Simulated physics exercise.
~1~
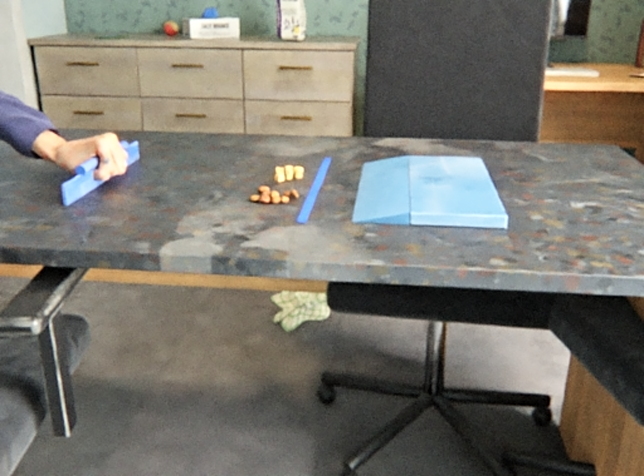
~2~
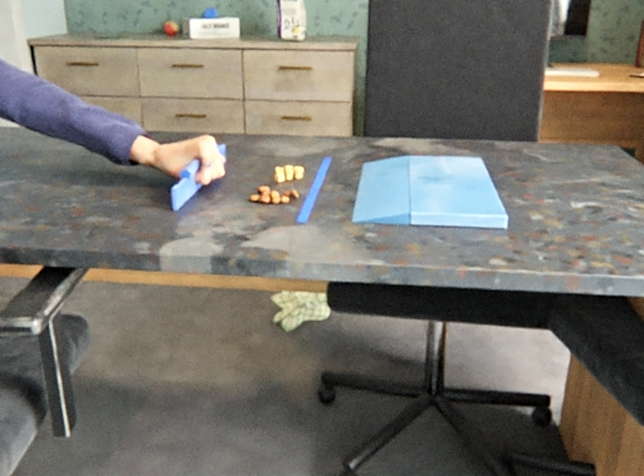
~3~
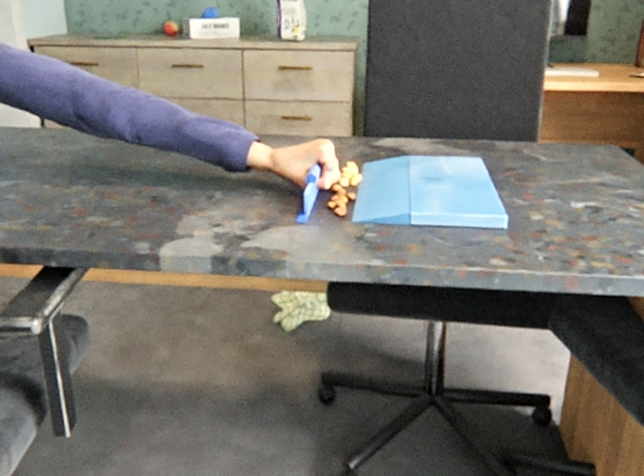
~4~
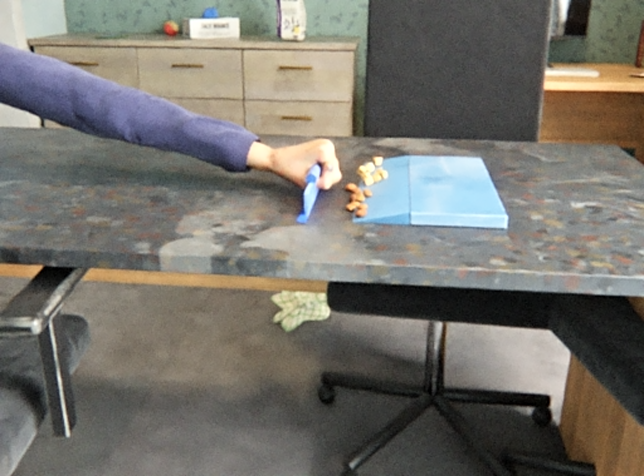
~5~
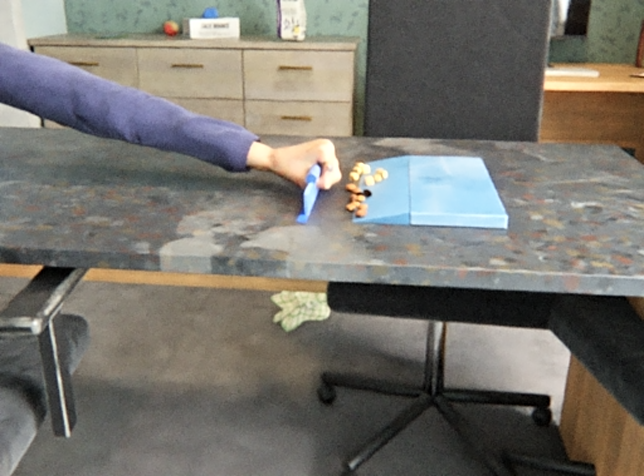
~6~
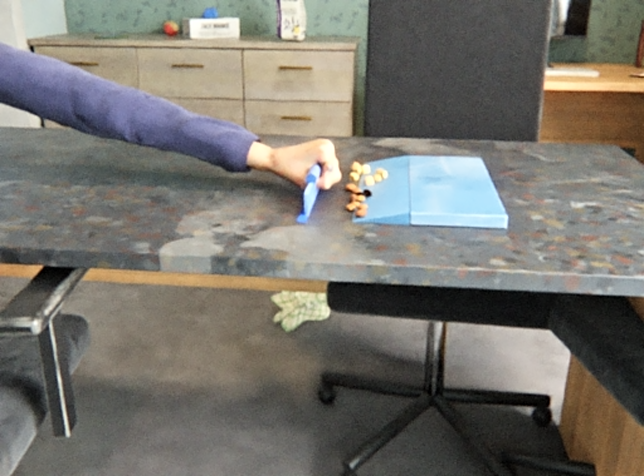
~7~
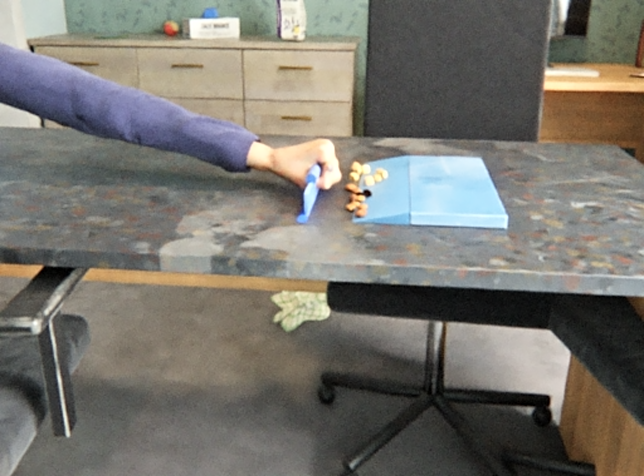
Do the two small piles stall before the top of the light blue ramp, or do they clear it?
Both piles stall before the top, coming to rest around the ramp's lower edge with some pieces on it and some short of it.
